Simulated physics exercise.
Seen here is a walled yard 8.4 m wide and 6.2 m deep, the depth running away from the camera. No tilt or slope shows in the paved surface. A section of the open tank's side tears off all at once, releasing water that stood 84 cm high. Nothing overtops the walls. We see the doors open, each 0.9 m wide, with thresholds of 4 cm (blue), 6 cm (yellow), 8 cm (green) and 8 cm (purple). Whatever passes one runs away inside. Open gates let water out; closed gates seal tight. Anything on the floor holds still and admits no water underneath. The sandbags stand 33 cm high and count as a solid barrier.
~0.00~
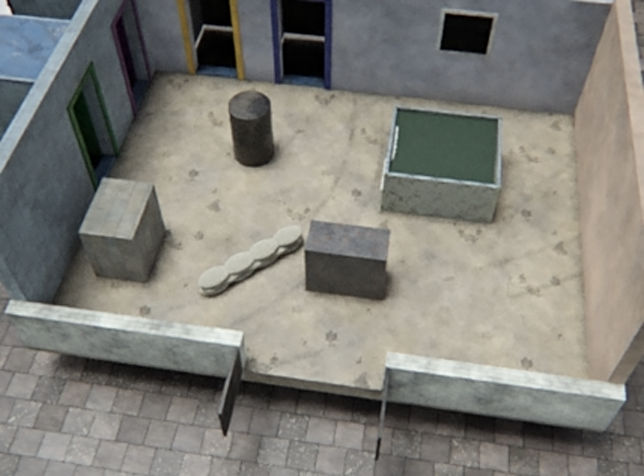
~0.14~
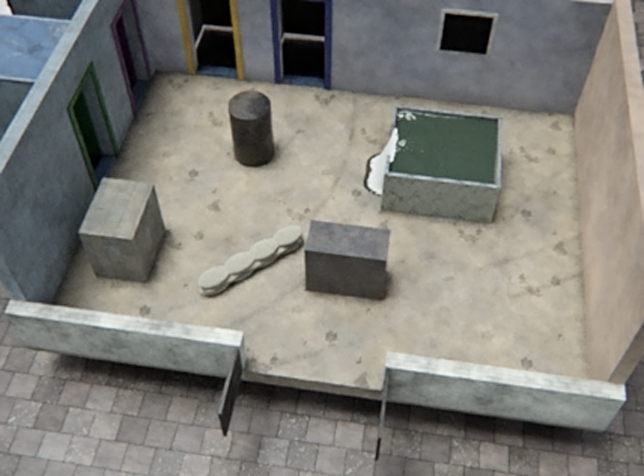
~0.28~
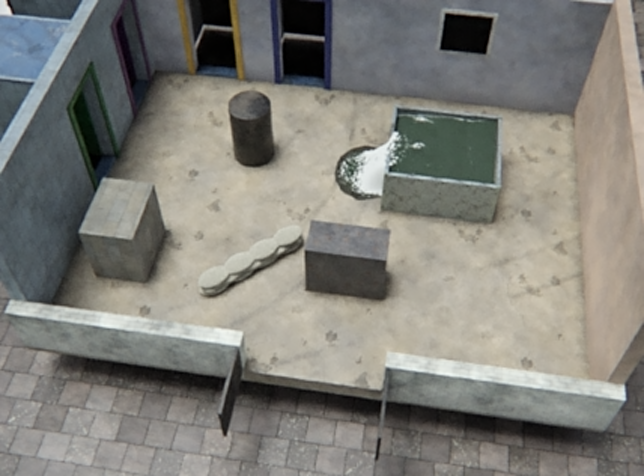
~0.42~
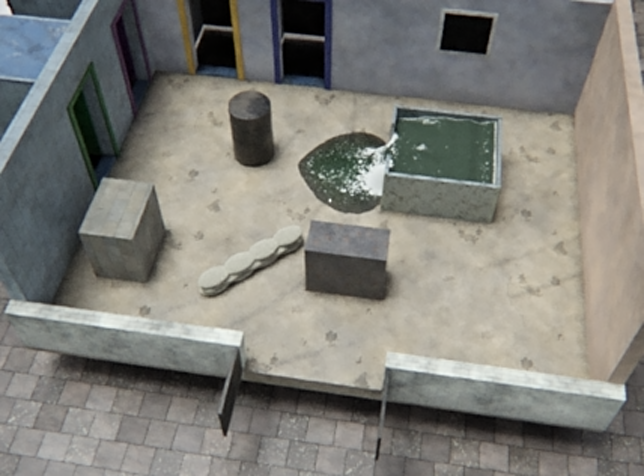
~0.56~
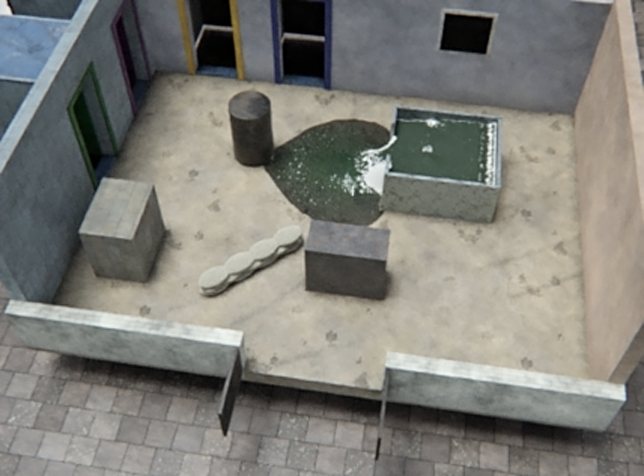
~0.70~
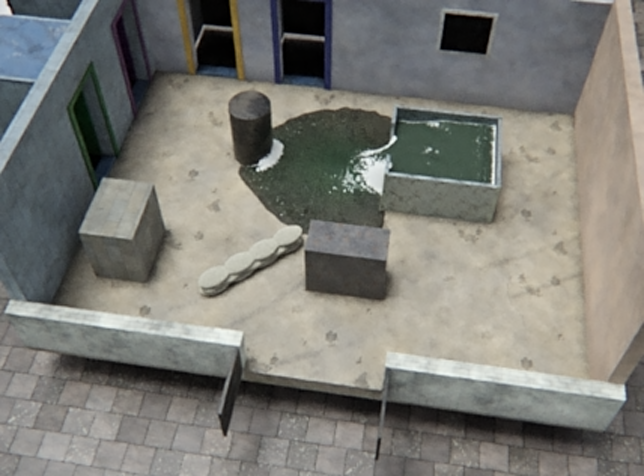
Dark green water pouring from the left side of an open tank, spreading across a walled yard and reaching a dark cylinder.
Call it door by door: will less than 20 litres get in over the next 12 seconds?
Blue door - no, 20 litres or more; yellow door - no, 20 litres or more; green door - no, 20 litres or more; purple door - no, 20 litres or more.
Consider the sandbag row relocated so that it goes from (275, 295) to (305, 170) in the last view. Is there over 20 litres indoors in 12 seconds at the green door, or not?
Result at green: Limit not reached.
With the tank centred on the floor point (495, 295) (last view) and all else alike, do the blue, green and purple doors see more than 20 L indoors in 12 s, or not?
Result - blue door exceeds it, green door does not exceed it, purple door does not exceed it.
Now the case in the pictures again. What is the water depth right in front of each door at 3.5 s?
Depths: Blue door 8 cm, yellow door 10 cm, green door 9 cm, purple door 16 cm.
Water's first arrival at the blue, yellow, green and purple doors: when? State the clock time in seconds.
Blue: 1.1 s; yellow: 1.5 s; green: 1.5 s; purple: 1.8 s.
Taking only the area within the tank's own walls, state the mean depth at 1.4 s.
I'd put the average depth near 54 cm.
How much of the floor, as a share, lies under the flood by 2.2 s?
Covered: Roughly 40 %.
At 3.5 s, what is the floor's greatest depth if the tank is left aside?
It tops out at some 22 cm.
After 1.4 s water covers 30 % of the floor and is deepest (41 cm) near (380, 171); blue door 8 cm at the sill, 0 L in, yellow door not reached, green door not reached, purple door not reached.
After 2.2 s water covers 40 % of the floor and is deepest (33 cm) near (155, 74); blue door 9 cm at the sill, 23 L in, yellow door 14 cm at the sill, 20 L in, green door 11 cm at the sill, 3 L in, purple door 6 cm at the sill, 0 L in.
After 3.5 s water covers 50 % of the floor and is deepest (22 cm) near (380, 171); blue door 8 cm at the sill, 42 L in, yellow door 10 cm at the sill, 47 L in, green door 9 cm at the sill, 18 L in, purple door 16 cm at the sill, 26 L in.
After 7.0 s water covers 60 % of the floor and is deepest (16 cm) near (236, 258); blue door 6 cm at the sill, 73 L in, yellow door 9 cm at the sill, 72 L in, green door 10 cm at the sill, 34 L in, purple door 9 cm at the sill, 93 L in.
After 12.0 s water covers 90 % of the floor and is deepest (10 cm) near (121, 148); blue door 5 cm at the sill, 88 L in, yellow door 7 cm at the sill, 79 L in, green door 8 cm at the sill, 37 L in, purple door 6 cm at the sill, 99 L in.
